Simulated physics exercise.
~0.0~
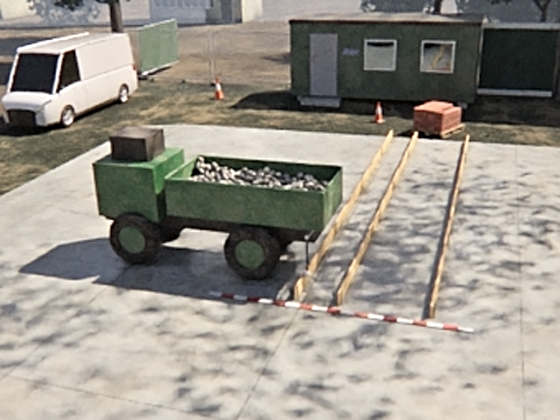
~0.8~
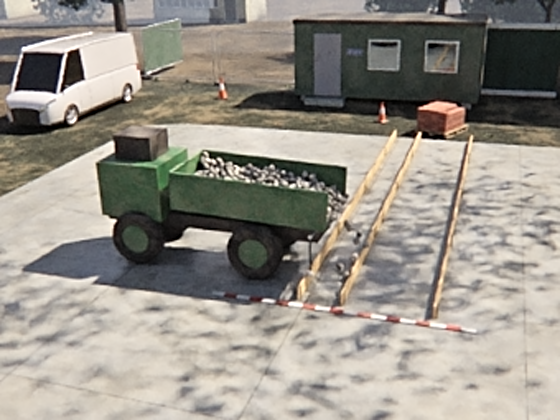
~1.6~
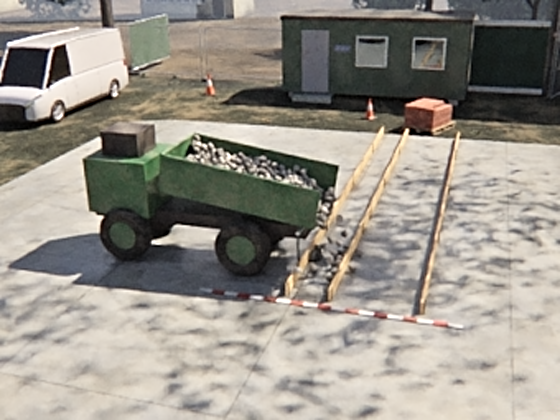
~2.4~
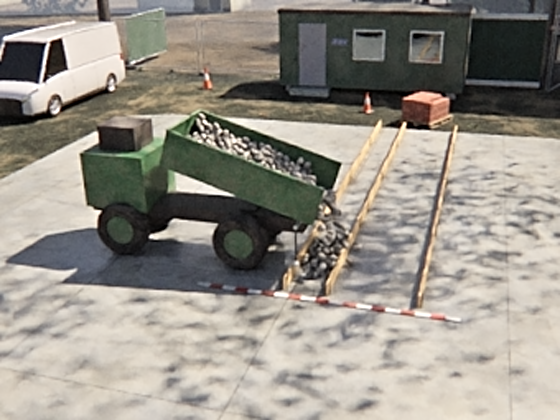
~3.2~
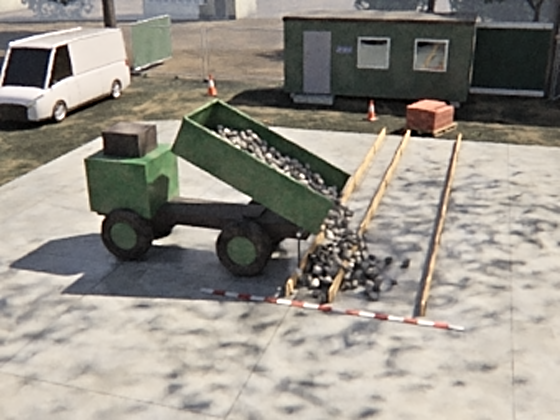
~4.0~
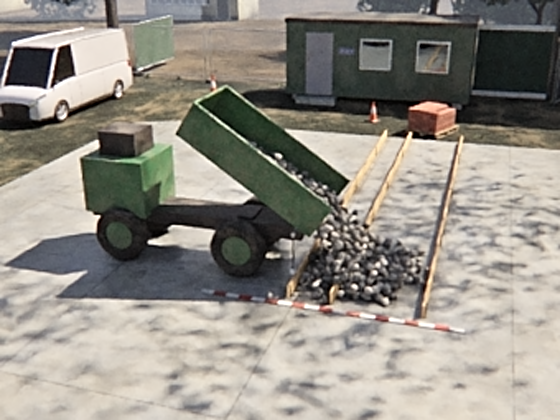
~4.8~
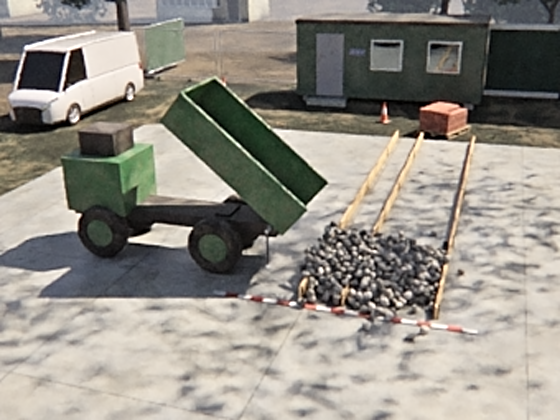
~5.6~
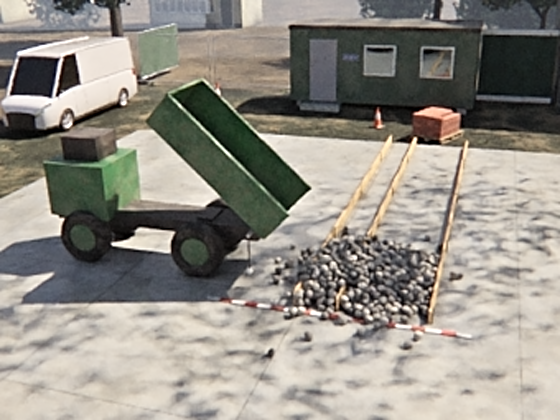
The footage shows a green tipper on a concrete yard raising its loaded body and pouring grey stones across three wooden boards to its right, then edging left with the body still raised and empty, leaving the stones heaped over both bays, mostly in the farther one.
